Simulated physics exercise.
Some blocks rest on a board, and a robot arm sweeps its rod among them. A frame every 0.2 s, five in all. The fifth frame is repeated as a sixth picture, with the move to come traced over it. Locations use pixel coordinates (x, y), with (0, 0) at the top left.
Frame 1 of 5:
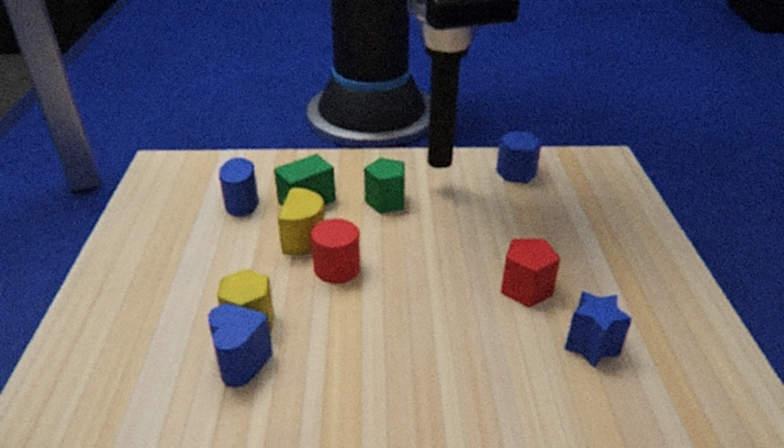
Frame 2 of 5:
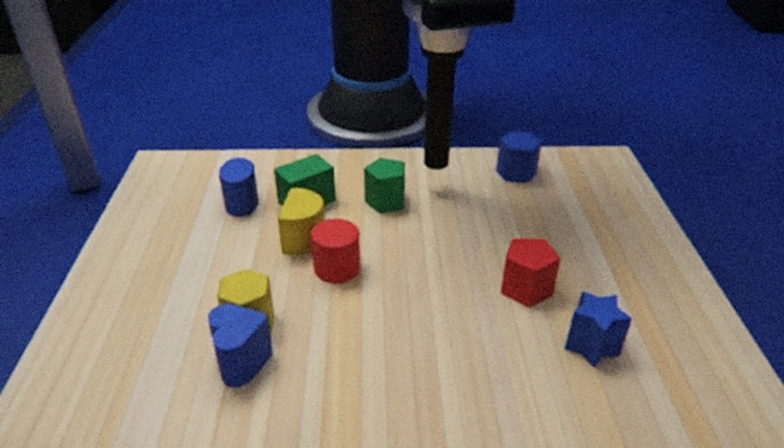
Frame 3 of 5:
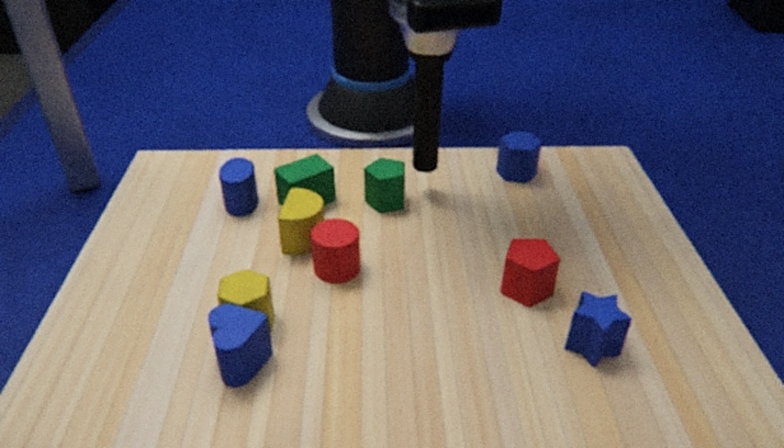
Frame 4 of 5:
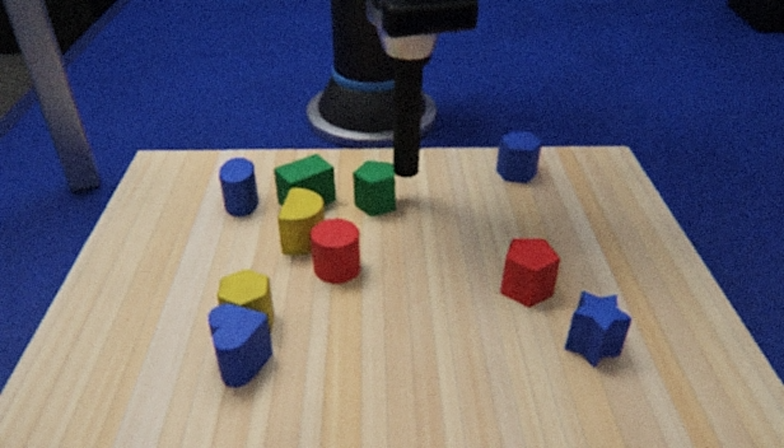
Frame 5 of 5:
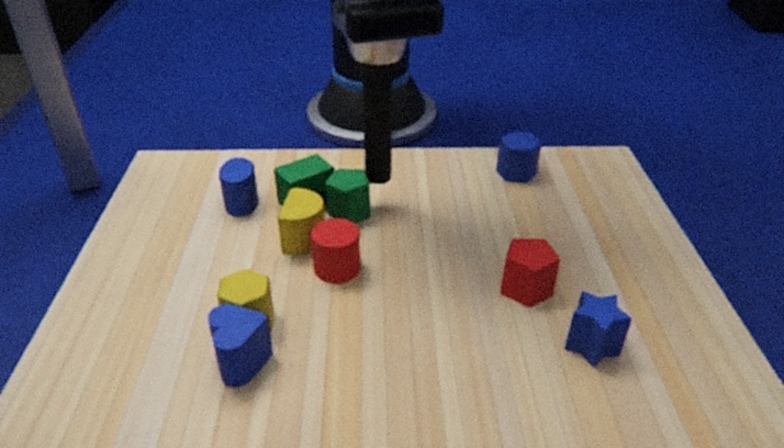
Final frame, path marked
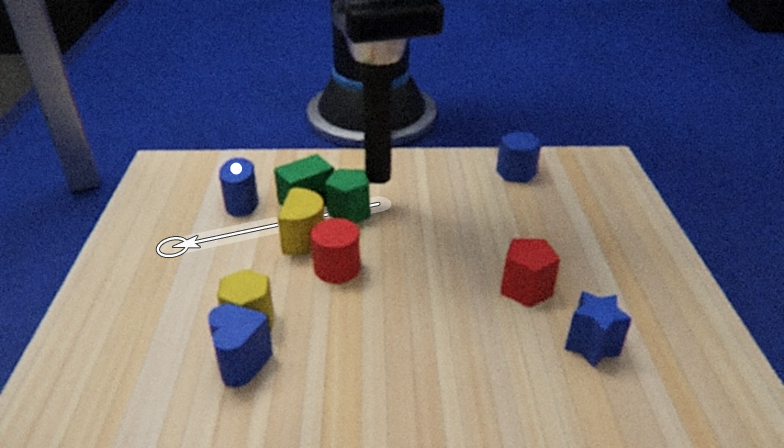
A robot arm's black rod moved left across the back of a wooden board and pushed the green pentagonal block a short way left, close to the green oblong, while the other blocks stayed put.
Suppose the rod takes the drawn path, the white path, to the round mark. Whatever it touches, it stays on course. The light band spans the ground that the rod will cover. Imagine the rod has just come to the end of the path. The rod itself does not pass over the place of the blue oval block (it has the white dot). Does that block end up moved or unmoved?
Once the path ends, it is where it was.
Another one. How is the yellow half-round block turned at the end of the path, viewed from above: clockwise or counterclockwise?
Spins counterclockwise.
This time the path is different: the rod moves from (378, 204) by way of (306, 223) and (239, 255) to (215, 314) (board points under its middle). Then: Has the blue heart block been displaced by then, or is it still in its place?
At the end, its place is different.
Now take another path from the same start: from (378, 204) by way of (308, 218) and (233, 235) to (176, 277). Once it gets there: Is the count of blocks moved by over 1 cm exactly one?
Final answer: No.
The line goes in a line from (378, 204) to (173, 247); the dot is on the blue oval block.
What follows on the original path. One third of the way, rod (311, 191); yellow half-round block (267, 220), turned 50° anticlockwise; green oblong (299, 166), turned 15° clockwise; green pentagonal block (280, 193).
Two thirds of the way, rod (239, 205); yellow half-round block (245, 235), turned 105° anticlockwise; green oblong (299, 166), turned 15° clockwise; green pentagonal block (215, 215), turned 60° anticlockwise.
At the end, rod (166, 220); blue oval block unmoved; yellow half-round block (245, 235), turned 105° anticlockwise; green oblong (299, 166), turned 15° clockwise; green pentagonal block (174, 232), turned 140° anticlockwise.
